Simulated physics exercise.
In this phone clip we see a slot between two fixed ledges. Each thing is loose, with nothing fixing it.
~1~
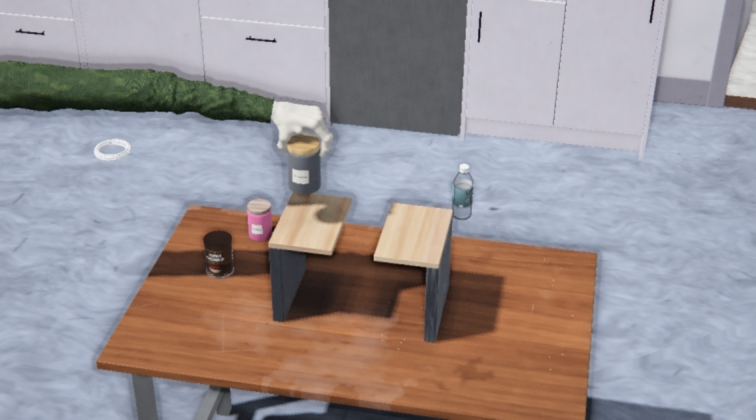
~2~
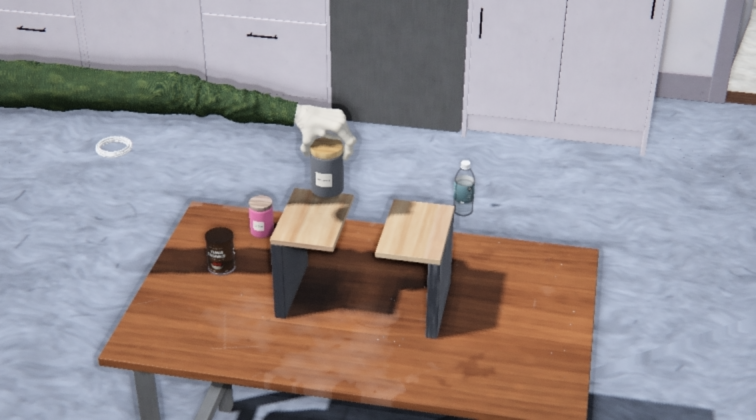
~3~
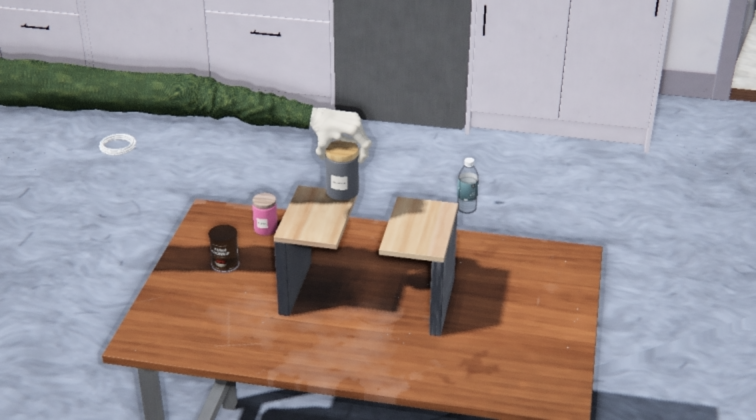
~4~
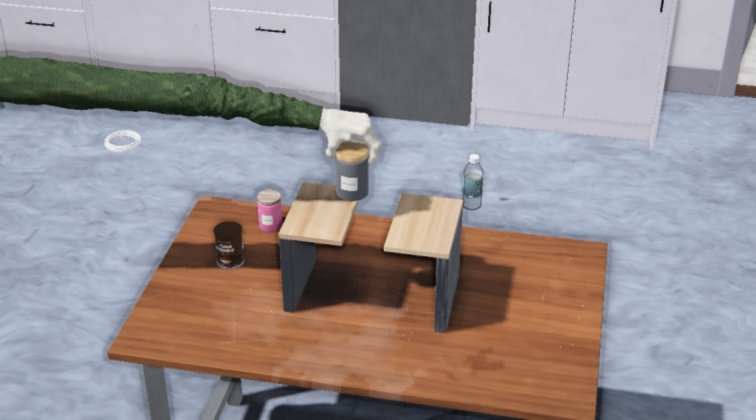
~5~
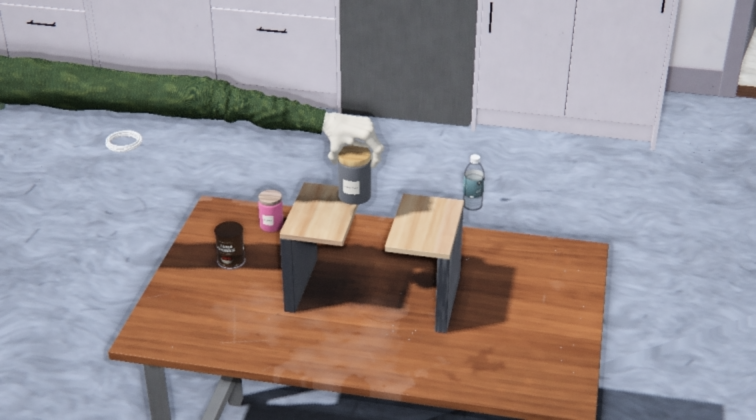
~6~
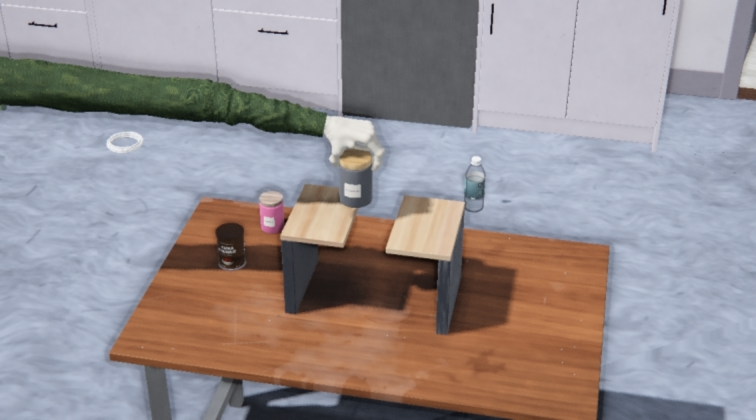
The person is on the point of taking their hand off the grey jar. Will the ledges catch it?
Expect it to be stopped by the gap.
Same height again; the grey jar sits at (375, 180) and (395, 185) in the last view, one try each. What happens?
Well, first go it falls right through, while second go it gets stuck.
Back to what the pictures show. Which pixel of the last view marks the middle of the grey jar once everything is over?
Pretty much around (379, 212), I'd say.
Then, 0.20 s on from there, grey jar shifted about its own width near (356, 195).
Then, 0.40 s on from there, grey jar turned 29° from how it was put near (368, 200).
Then, 0.50 s on from there, grey jar turned 54° from how it was put near (378, 211).
In the end, toppled on the stand or table, grey jar; the other 2 unmoved. At the end, from the last picture's camera, grey jar near (379, 212). The jar is caught.
